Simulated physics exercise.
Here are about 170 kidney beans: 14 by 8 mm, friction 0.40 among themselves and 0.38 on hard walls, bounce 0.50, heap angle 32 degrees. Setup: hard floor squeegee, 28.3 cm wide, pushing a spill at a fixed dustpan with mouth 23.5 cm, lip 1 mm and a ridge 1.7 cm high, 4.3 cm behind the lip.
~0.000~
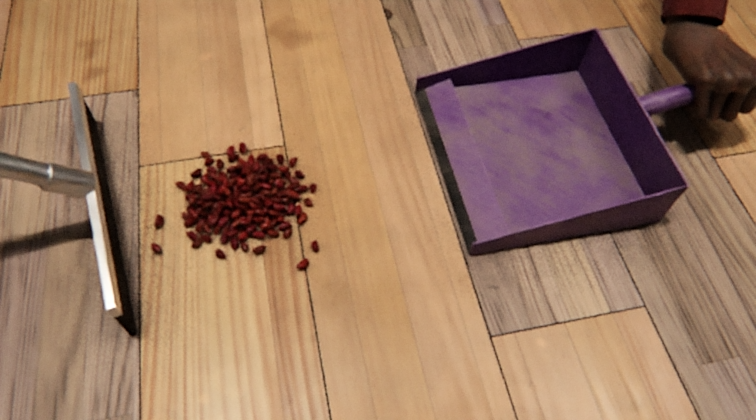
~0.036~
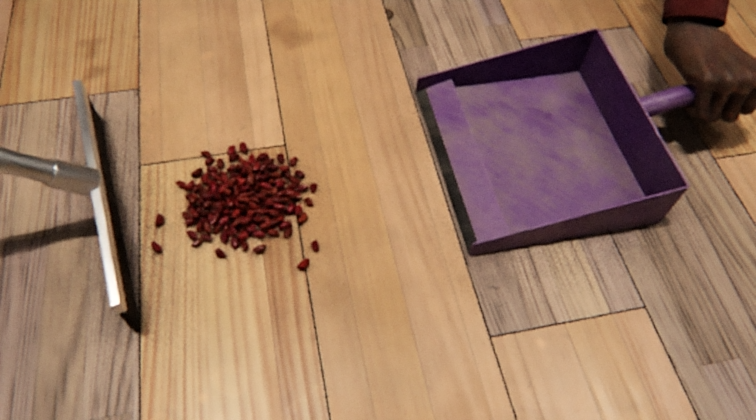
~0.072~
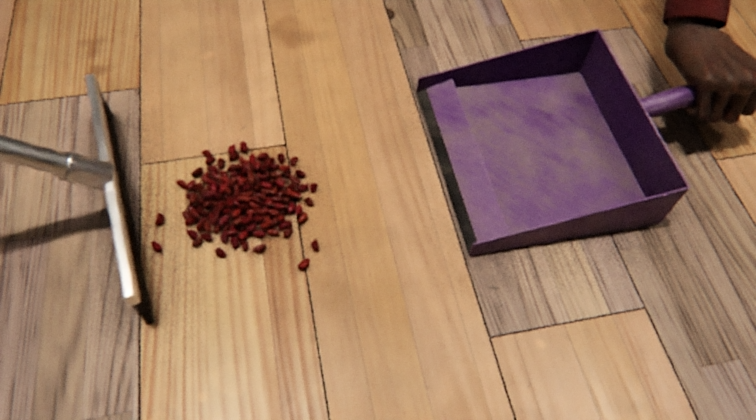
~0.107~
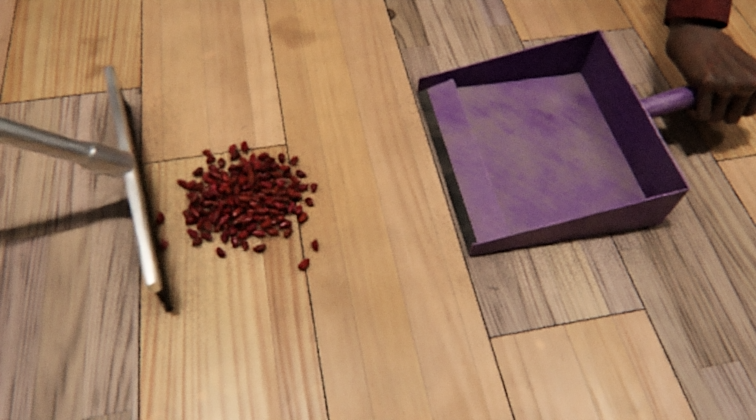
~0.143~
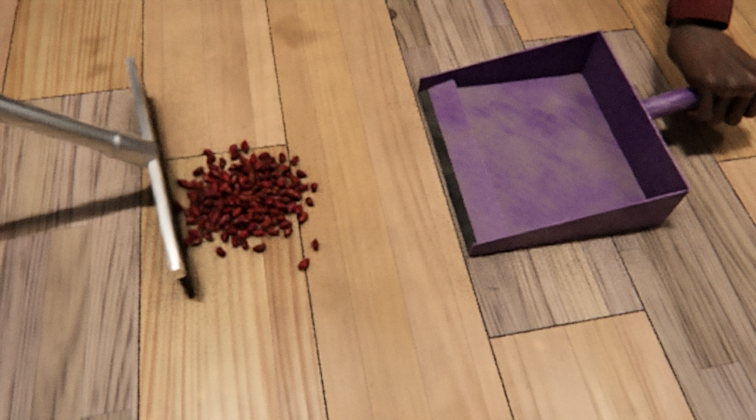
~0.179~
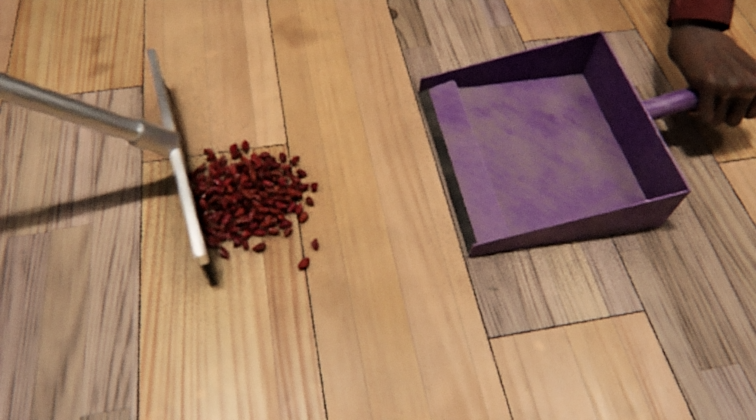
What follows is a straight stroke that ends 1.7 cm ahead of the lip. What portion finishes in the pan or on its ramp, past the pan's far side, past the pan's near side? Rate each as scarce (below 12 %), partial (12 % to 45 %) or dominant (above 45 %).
Ratings: Pan - partial; far side - partial; near side - scarce.
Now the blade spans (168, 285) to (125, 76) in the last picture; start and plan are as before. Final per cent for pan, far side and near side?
You'd see pan at 35, far at 10 and near at 0.
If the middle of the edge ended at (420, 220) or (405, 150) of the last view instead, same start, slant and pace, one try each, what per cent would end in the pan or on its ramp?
I'd expect about 20 percent, then about 30 percent.
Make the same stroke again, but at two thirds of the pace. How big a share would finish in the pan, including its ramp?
In that case close to 25 per cent.
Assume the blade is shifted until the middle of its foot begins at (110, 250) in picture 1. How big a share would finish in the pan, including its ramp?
About 25 per cent.
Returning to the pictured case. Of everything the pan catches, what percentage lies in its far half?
Estimate: Close to 100 %.
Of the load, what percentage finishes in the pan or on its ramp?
About 25 per cent.
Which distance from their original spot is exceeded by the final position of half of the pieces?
About 24 cm.
After 0.38 s, middle of the blade 17 cm from the lip; 0 % over the lip, far side 5 %, near side 0 %.
After 0.52 s, middle of the blade 8 cm from the lip; 0 % over the lip, far side 15 %, near side 0 %.
After 0.79 s, middle of the blade 4 cm from the lip; 25 % over the lip, far side 25 %, near side 0 %.
By 2.6 s all is still; pan 25 %, far side 25 %, near side 0 %, in front of the lip or behind the blade 50 %.
